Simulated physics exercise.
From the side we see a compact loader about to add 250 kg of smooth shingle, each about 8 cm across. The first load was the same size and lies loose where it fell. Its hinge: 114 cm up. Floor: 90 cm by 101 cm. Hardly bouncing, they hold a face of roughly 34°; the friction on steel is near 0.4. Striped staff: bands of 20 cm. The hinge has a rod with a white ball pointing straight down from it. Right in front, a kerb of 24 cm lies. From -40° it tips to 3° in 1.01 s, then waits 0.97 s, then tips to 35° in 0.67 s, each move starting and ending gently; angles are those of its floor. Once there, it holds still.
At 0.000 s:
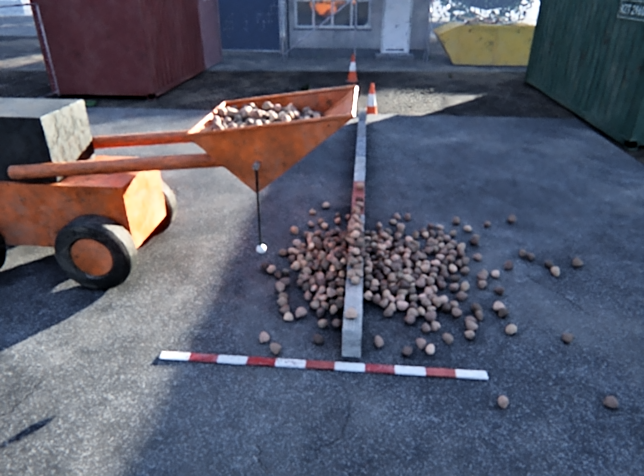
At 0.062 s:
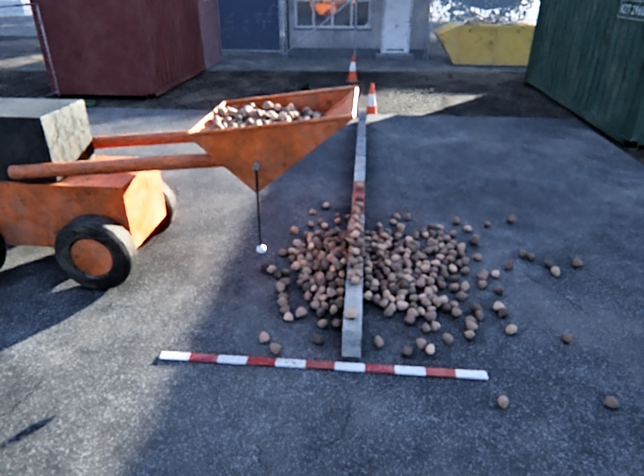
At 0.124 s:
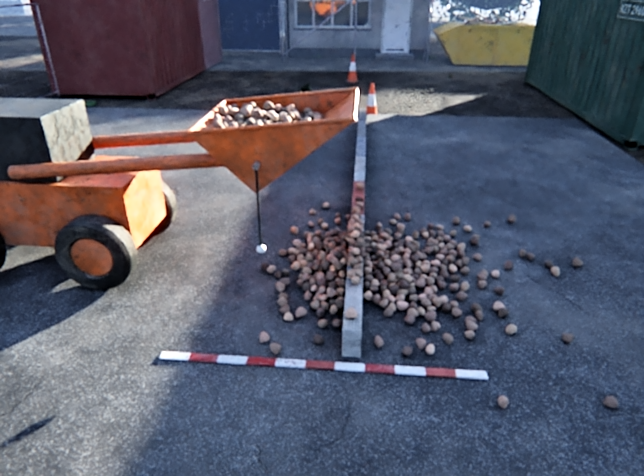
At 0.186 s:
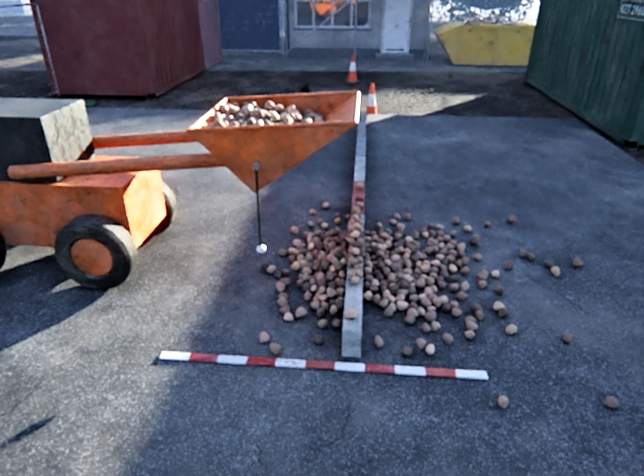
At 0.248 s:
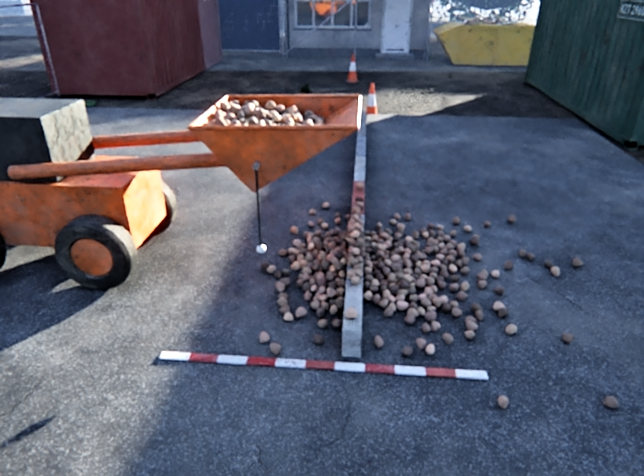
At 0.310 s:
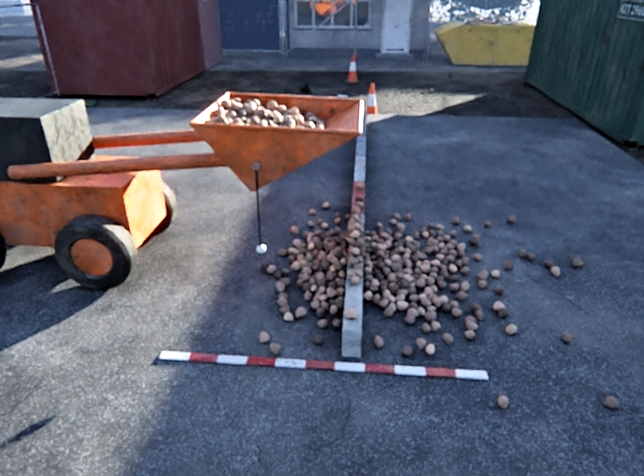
An orange loader's bucket, full of stones, slowly tilts its right edge downward above a pile.
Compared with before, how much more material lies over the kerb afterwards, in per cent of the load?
Some 85 per cent of a load more.
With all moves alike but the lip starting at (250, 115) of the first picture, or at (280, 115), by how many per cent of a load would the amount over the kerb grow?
First place: Roughly 0 %; second place: Roughly 0 %.
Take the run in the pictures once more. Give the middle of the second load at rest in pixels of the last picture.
Middle: Approx. (394, 259) px.
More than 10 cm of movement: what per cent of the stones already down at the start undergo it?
Some 10 percent, give or take.
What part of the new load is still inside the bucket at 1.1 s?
Reading: Near 100 % of the load.
After 0.8 s the floor is at -4°; in per cent of one load, 100 in the bucket, 48 on this side of the kerb, 52 over the kerb; the foremost stones are at (549, 275).
After 1.1 s the floor is at 3°; in per cent of one load, 100 in the bucket, 48 on this side of the kerb, 52 over the kerb; the foremost stones are at (549, 275).
After 3.1 s the floor is at 35°; in per cent of one load, 16 in the bucket, 78 on this side of the kerb, 106 over the kerb; the foremost stones are at (549, 275).
After 5.7 s the floor is at 35°; in per cent of one load, 0 in the bucket, 63 on this side of the kerb, 137 over the kerb; the foremost stones are at (552, 254). Net gain over the kerb, 85.
